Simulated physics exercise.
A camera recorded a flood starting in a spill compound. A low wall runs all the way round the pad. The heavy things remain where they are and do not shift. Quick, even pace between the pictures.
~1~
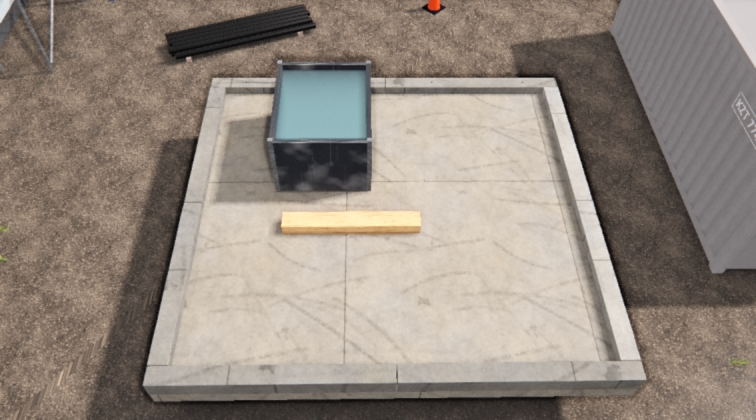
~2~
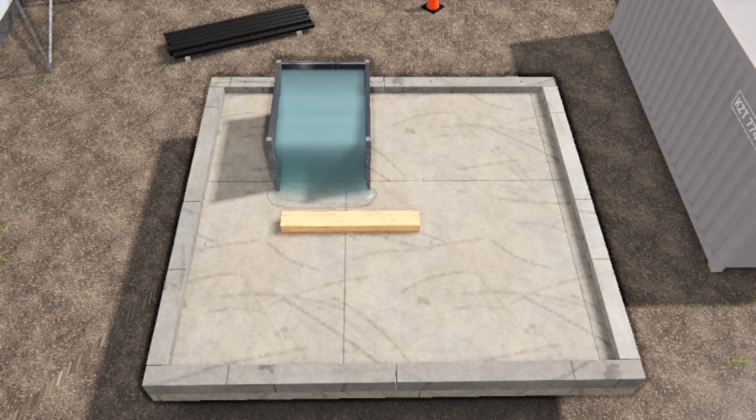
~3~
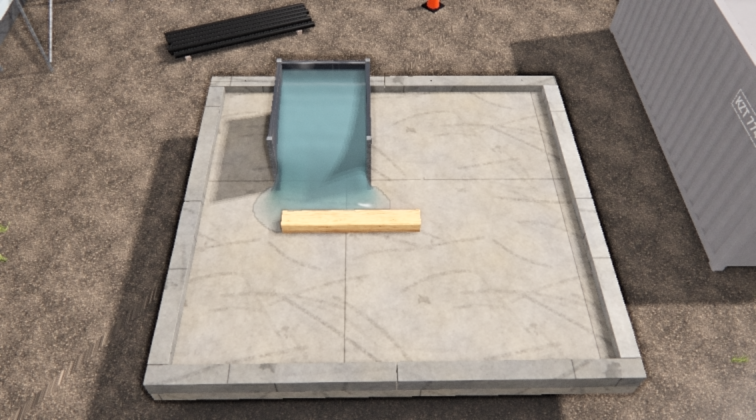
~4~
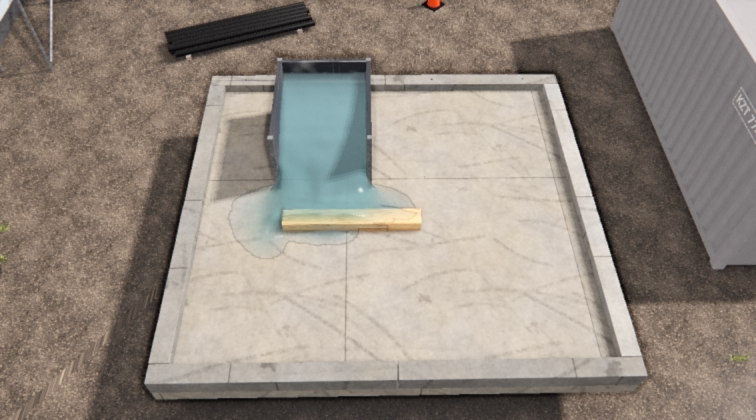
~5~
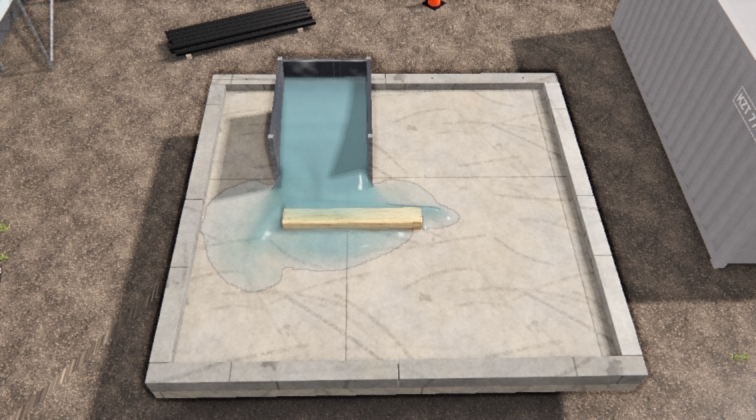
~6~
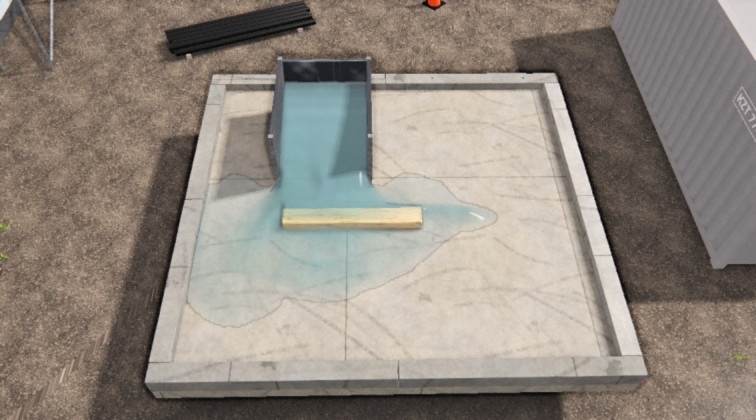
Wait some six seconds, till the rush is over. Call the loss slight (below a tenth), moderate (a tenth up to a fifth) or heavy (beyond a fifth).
Moderate.
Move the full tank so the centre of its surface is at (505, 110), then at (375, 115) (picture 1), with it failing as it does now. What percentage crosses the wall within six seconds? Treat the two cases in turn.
In turn: Around 34 and 14 per cent.
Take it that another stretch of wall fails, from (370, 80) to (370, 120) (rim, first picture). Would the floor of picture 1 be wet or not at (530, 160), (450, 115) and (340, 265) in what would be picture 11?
Taking them as listed, I'd say drenched, drenched and unwetted.
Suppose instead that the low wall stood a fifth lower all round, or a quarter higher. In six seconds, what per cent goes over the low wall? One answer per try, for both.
Around 26 percent for the first try and around 10 percent for the second, I'd say.
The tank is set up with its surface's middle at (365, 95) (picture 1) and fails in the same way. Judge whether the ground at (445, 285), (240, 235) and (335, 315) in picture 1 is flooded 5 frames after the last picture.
Gets wet, gets wet, gets wet.
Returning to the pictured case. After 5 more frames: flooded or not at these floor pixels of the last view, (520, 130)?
Looking at the spread, the point ends up unflooded.
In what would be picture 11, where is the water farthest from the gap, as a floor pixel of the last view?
(591, 293).
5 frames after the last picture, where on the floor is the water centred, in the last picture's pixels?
Close to pixel (326, 220).
A moment on, water covers 45 % of the floor; the low wall has let 0 % over.
Next, water covers 50 % of the floor; the low wall has let 1 % over.
Then, water covers 65 % of the floor; the low wall has let 12 % over.
Later, water covers 70 % of the floor; the low wall has let 16 % over.
In the end, water covers 85 % of the floor; the low wall has let 16 % over.
